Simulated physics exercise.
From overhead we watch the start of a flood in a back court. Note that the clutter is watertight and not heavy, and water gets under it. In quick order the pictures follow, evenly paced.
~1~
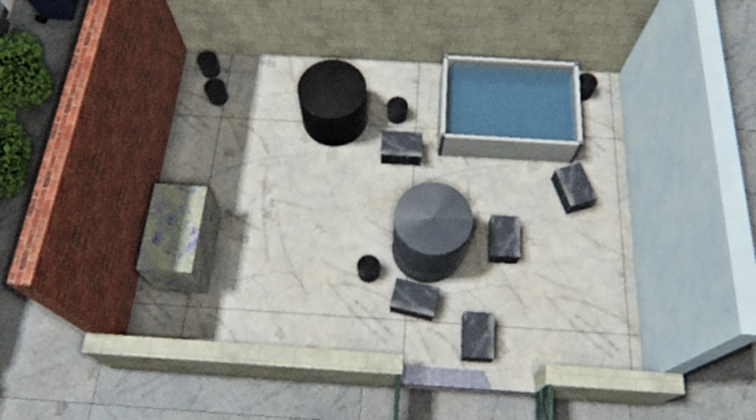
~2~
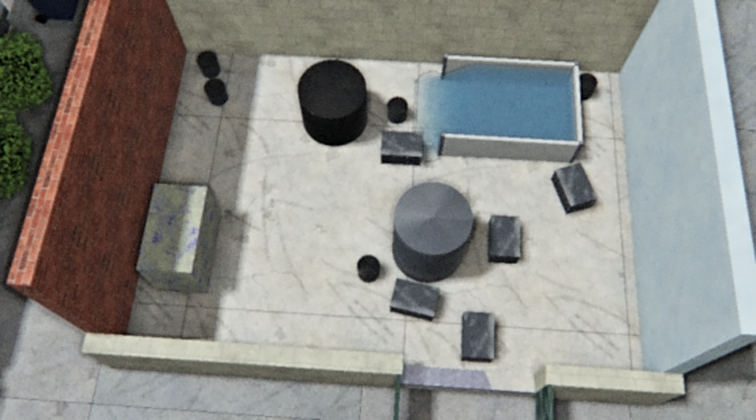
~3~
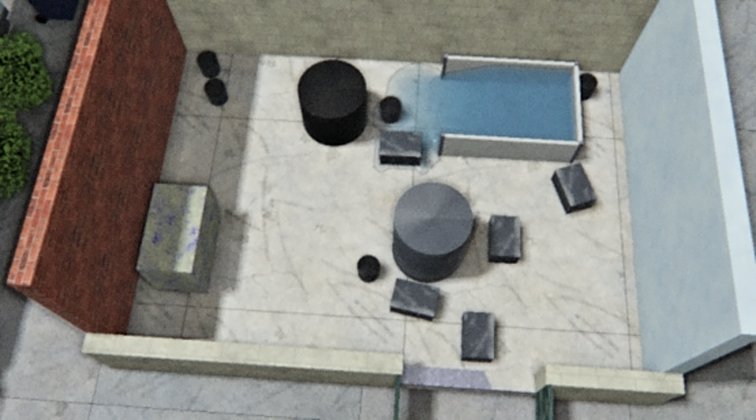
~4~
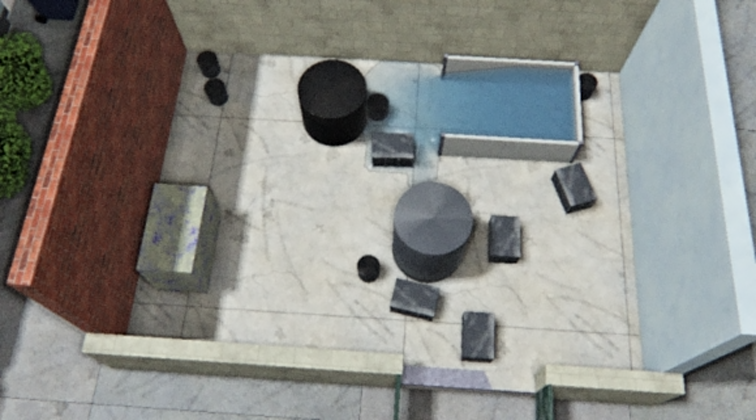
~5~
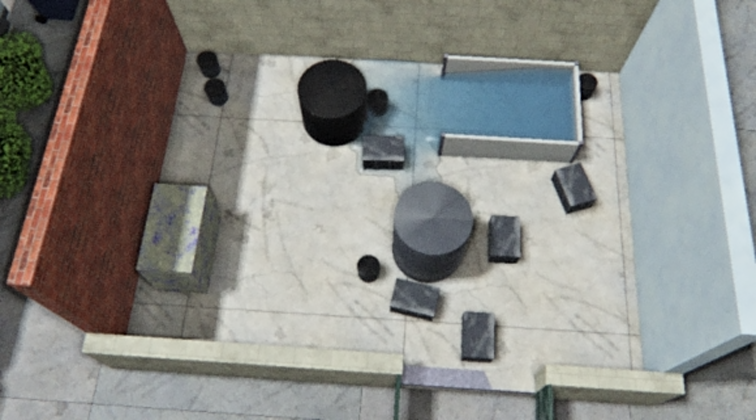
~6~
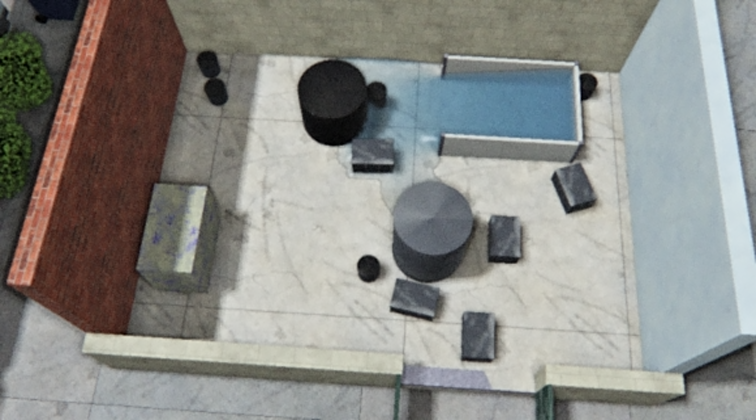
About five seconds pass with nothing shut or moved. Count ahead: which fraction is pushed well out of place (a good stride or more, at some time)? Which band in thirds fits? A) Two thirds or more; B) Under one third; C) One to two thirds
Answer: C.
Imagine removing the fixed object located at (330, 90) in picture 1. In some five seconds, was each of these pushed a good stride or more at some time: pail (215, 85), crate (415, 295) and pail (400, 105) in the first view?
Taking them in turn, the first traveled far, the second stayed within range, and the third traveled far.
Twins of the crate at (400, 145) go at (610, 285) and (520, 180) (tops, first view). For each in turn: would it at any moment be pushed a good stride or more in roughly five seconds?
Going one by one, I'd say not displaced that far for the first and not displaced that far for the second.
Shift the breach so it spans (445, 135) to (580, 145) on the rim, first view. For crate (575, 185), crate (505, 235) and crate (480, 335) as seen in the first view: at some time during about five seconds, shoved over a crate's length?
Object by object: Covered the distance, covered the distance, covered the distance.
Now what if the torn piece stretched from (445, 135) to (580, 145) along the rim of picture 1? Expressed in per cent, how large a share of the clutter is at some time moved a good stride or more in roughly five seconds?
That works out to about 30 per cent of them.
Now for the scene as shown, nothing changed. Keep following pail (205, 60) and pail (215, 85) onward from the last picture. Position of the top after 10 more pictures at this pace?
(182, 81) and (188, 107), about.
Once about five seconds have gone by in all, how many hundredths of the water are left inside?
About 100 percent.
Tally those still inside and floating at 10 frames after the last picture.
Total: 2.
A moment on, 2 of 10 are well off their spots; 1 afloat.
Next, 4 of 10 are well off their spots; 2 afloat.
Later, 5 of 10 are well off their spots; 4 afloat.
In the end, 5 of 10 are well off their spots, and 5 have been at some point; 4 afloat.
